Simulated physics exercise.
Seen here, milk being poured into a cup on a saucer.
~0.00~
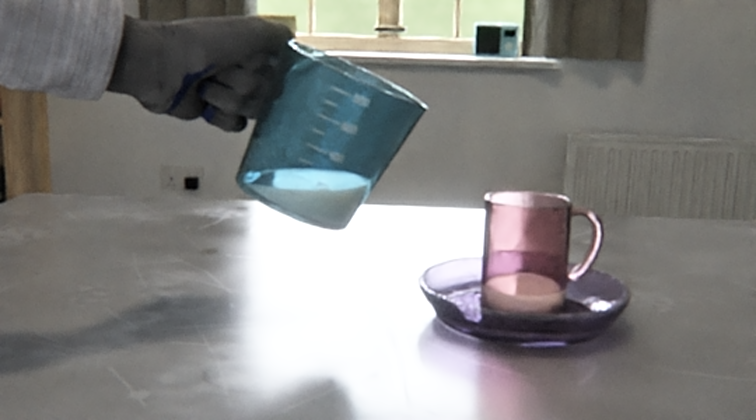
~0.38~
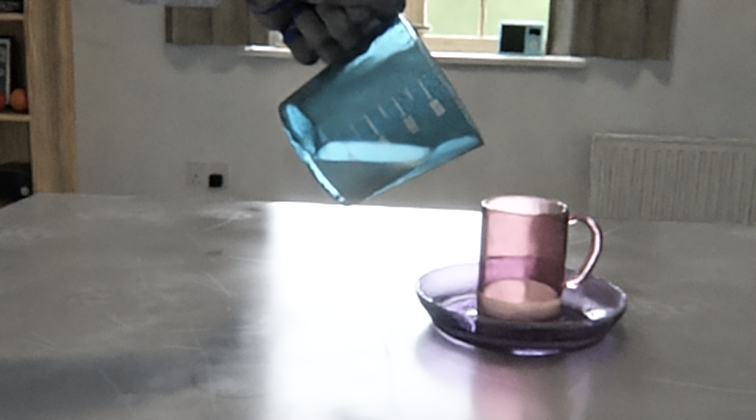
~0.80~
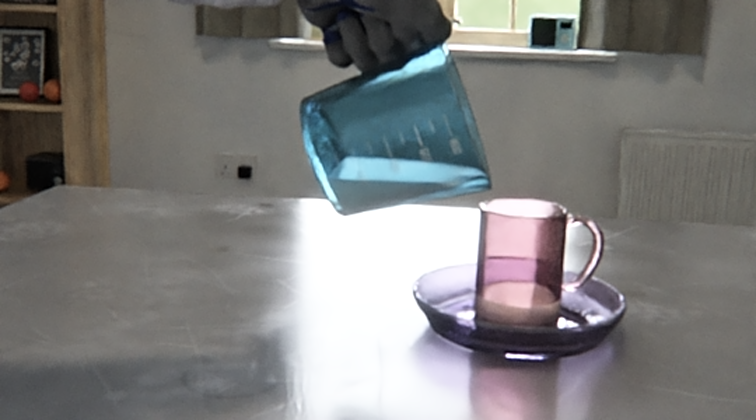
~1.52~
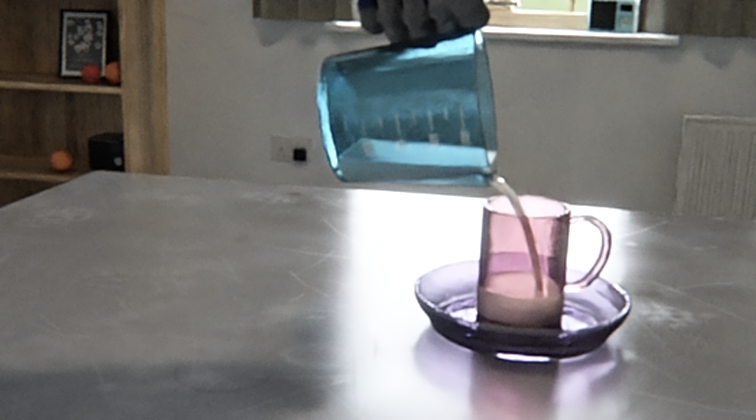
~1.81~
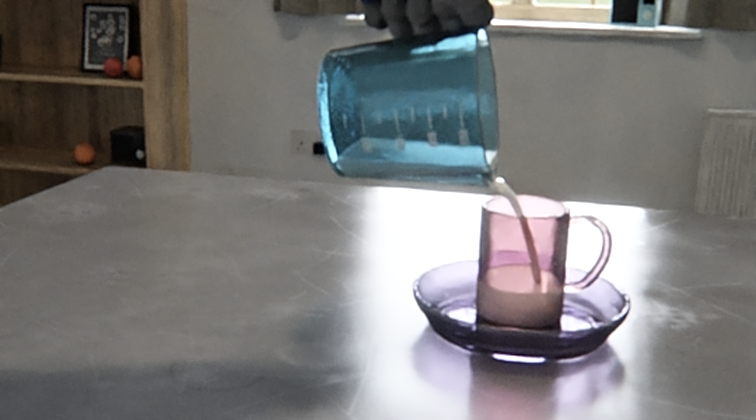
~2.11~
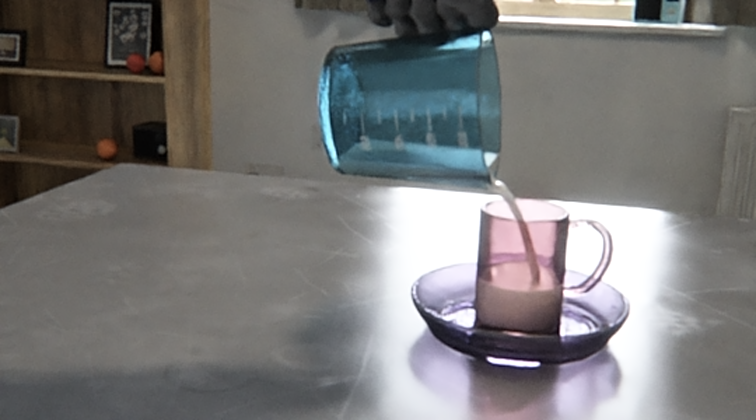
A hand moves a blue measuring jug right, tilts it and pours milk into a pink cup.
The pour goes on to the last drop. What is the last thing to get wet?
It fits in the cup.
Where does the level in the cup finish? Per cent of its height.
I make it 55 per cent.
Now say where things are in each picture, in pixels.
The first picture shows the hand lifts the measuring jug; measuring jug (323, 134) tipped 25° with all of its load; cup (525, 250) nearly empty; saucer (535, 323) dry.
In the second picture, the measuring jug is brought over; measuring jug (380, 113) tipped 55° with all of its load; cup nearly empty, surface at (520, 292).
In the third picture, the measuring jug is brought over; measuring jug (399, 132) tipped 70° with all of its load; cup (520, 259) nearly empty.
In the fourth picture, a stream runs into the cup; measuring jug (415, 110) tipped 80° with about three quarters of its load; cup about a quarter full, surface at (521, 286).
In the fifth picture, a stream runs into the cup; measuring jug (416, 107) tipped 80° with about two thirds of its load; cup (522, 258) about a third full.
In the sixth picture, a stream runs into the cup; measuring jug (418, 107) tipped 85° with about half of its load; cup about a third full, surface at (520, 277); saucer (505, 342) dry.
After 2.7 s, the cup is about half full; the saucer is dry.
After 4.5 s, the cup is about half full; the saucer is dry.
